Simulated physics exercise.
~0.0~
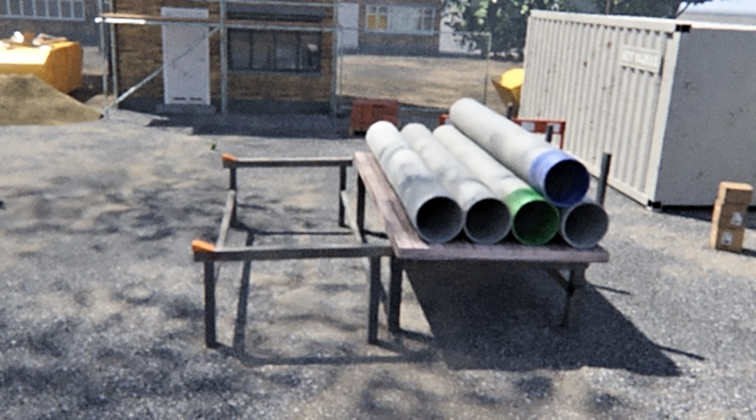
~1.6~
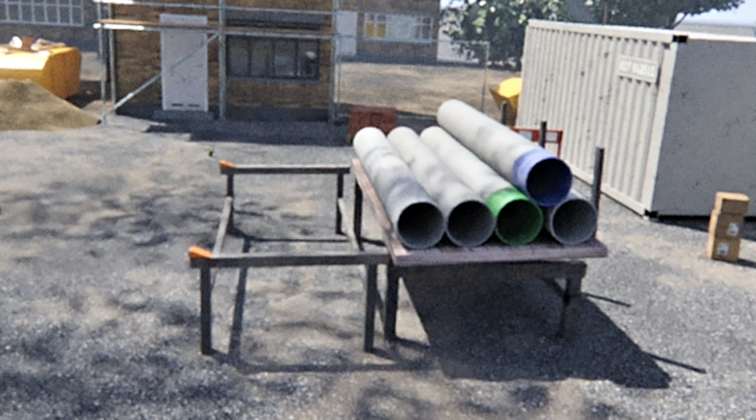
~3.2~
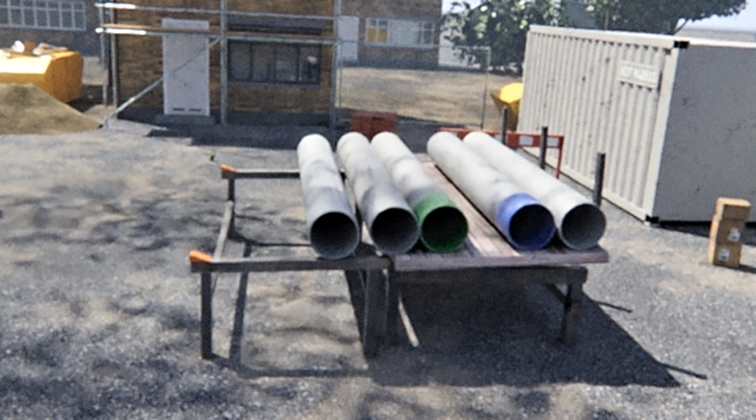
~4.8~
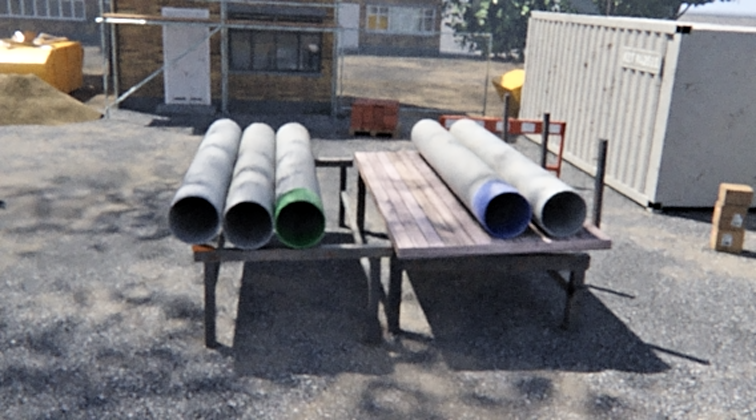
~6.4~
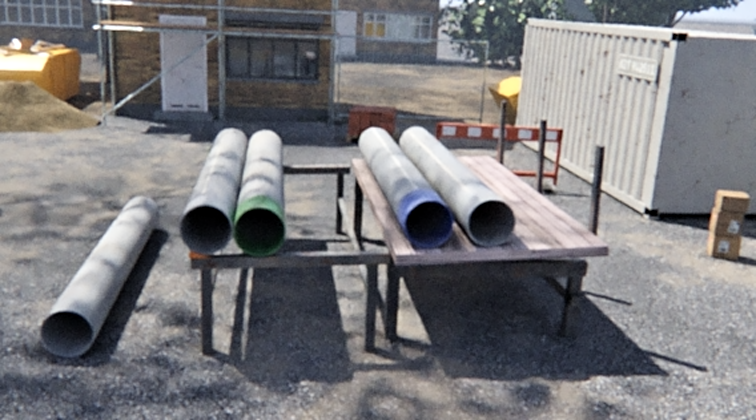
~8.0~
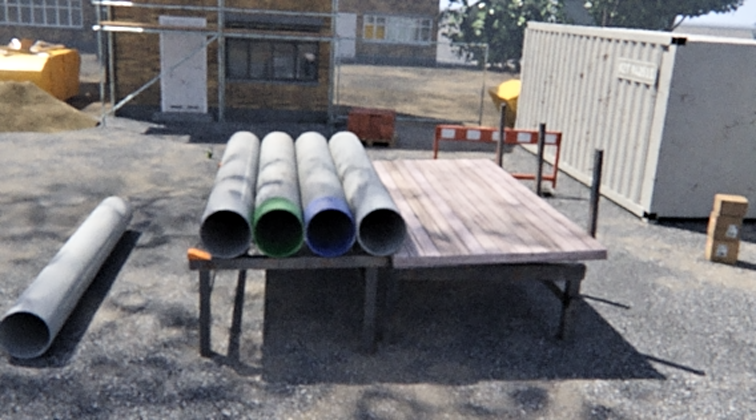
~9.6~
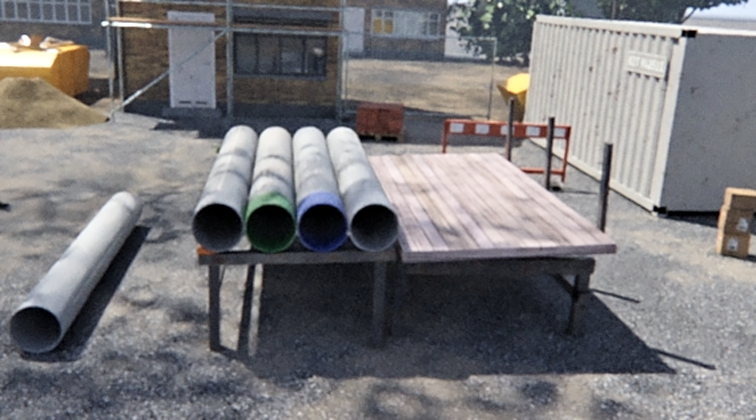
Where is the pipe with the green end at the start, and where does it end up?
At the start it lies among the other pipes on the wooden deck at the right. By the end it rests on the rack to the left, second from the left in the row of pipes there.
In a gravel yard, pipes roll left onto a rack and one ends on the ground.
